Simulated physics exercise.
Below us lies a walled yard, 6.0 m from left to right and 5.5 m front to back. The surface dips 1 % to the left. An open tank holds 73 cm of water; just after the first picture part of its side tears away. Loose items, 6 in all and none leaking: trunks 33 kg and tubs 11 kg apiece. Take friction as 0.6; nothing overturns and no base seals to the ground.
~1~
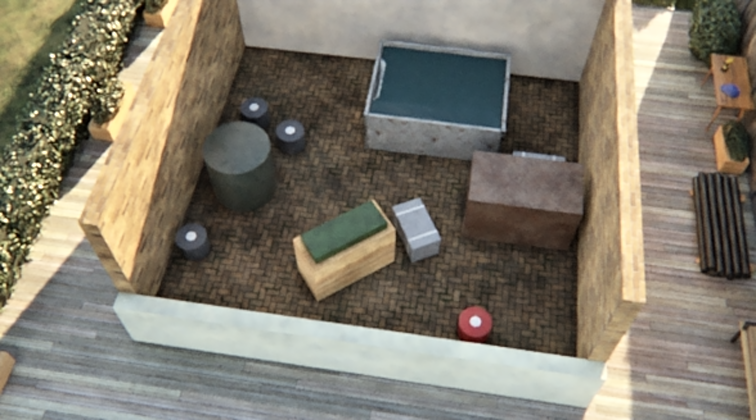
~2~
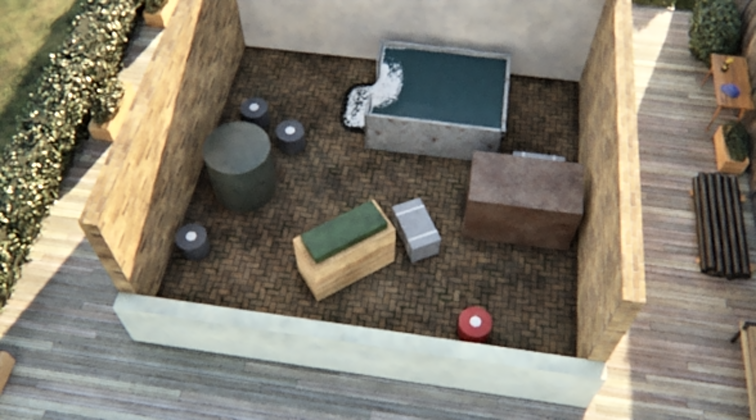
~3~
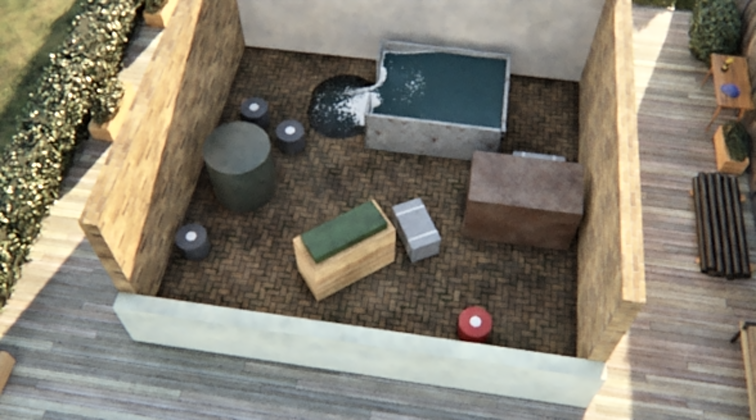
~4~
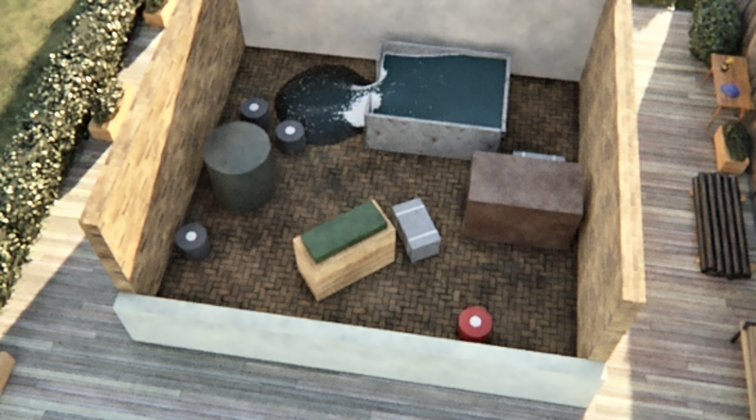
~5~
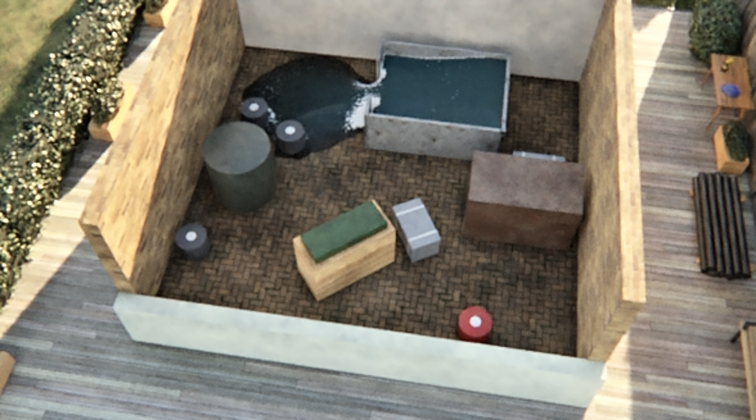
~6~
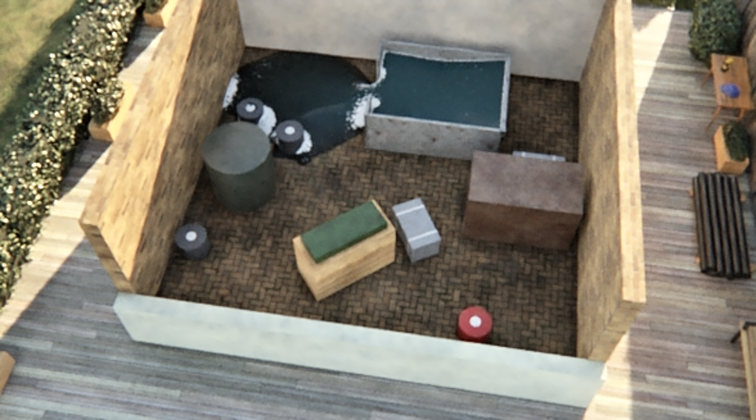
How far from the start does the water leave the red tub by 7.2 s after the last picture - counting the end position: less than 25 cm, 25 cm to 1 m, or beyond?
Red tub holds its place.
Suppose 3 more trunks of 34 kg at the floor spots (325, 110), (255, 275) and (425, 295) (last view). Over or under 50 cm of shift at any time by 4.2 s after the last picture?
In turn: Over, less, under.
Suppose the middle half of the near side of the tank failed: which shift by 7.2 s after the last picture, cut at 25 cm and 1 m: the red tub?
Then the red tub is nudged along.
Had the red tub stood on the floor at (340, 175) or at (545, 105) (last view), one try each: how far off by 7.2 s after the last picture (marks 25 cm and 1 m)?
In turn: It travels far; it holds its place.
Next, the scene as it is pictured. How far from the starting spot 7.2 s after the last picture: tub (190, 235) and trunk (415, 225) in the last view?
In turn: 300 cm, 10 cm.
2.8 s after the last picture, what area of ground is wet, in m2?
About 17 m2.
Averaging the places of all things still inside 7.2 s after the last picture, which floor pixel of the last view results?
At about (399, 229).
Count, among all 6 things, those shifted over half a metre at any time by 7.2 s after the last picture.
That makes 3.
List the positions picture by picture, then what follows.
The first picture shows the red tub at (476, 322) rests on the ground; 3.4 m2 under water; 0 of 6 have shifted.
The second picture shows the red tub at (476, 322), on the bottom; water covers 3.9 m2; 0 of 6 have shifted.
The third picture shows the red tub at (476, 322), on the bottom; water covers 4.7 m2; 0 of 6 have shifted.
The fourth picture shows the red tub at (476, 322) rests on the ground; water covers 5.7 m2; 0 of 6 have shifted.
The fifth picture shows the red tub at (476, 322), on the bottom; 6.8 m2 under water; 0 of 6 have shifted.
The sixth picture shows the red tub at (476, 322), on the bottom; 8.0 m2 under water; 1 of 6 have shifted.
Then, 0.9 s after the last picture the red tub is near (476, 322), 0.0 m from its start, aground; 1 afloat.
Then, 2.8 s after the last picture the red tub is near (476, 322), 0.0 m from its start, aground; 3 afloat.
Then, 4.8 s after the last picture the red tub is near (476, 322), 0.0 m from its start, aground; 1 afloat.
Then, 7.2 s after the last picture the red tub is near (476, 322), 0.0 m from its start, aground; 1 afloat.
